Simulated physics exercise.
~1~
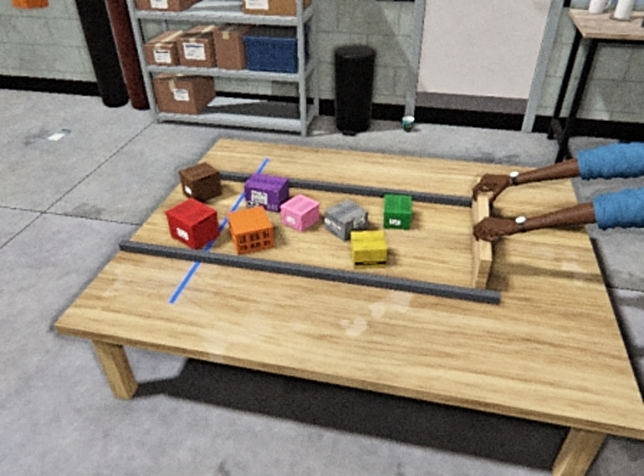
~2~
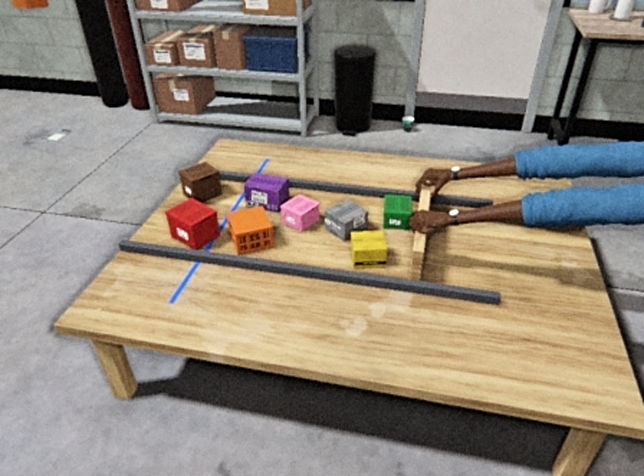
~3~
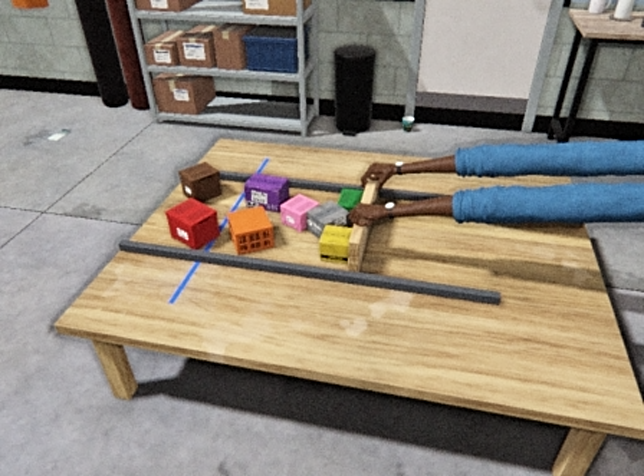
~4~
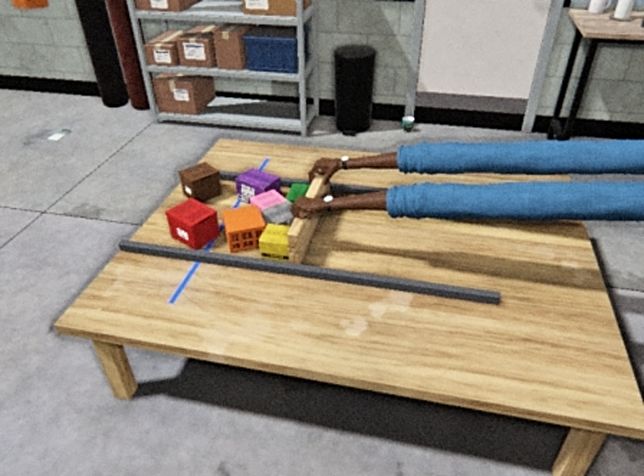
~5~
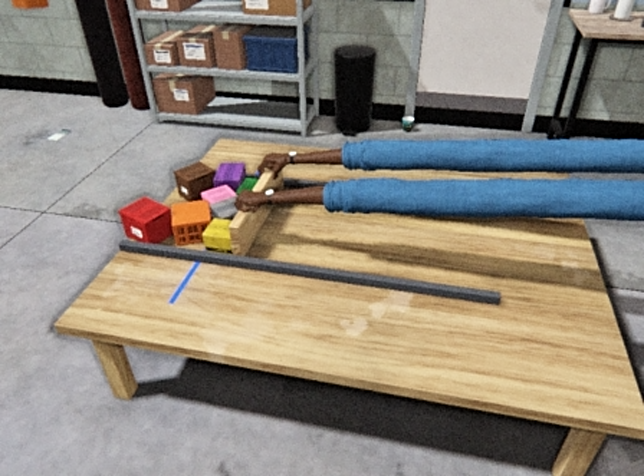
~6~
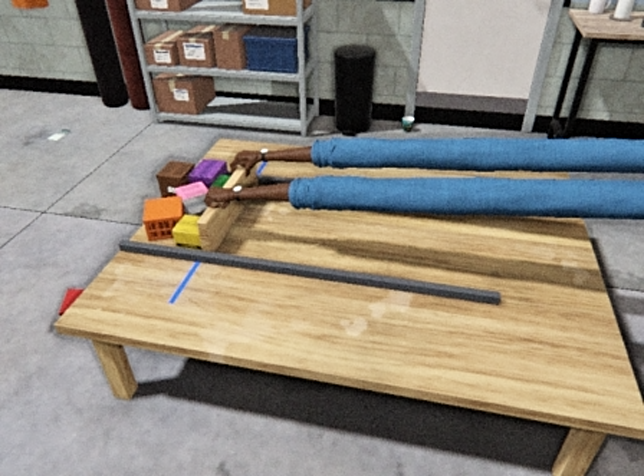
Two hands in blue sleeves reach in from the right, holding an upright wooden plank between two dark rails on a wooden table, viewed from above in a storage room with grey shelves. Red, brown, orange, purple, pink, grey, yellow and green boxes sit to its left, around a blue tape line. The hands push the plank left, gathering the green, grey and yellow boxes, then pressing the whole cluster toward the table's left edge. The red box slides beyond the edge and drops, ending low at the left, partly hidden, while the others remain bunched against the plank.
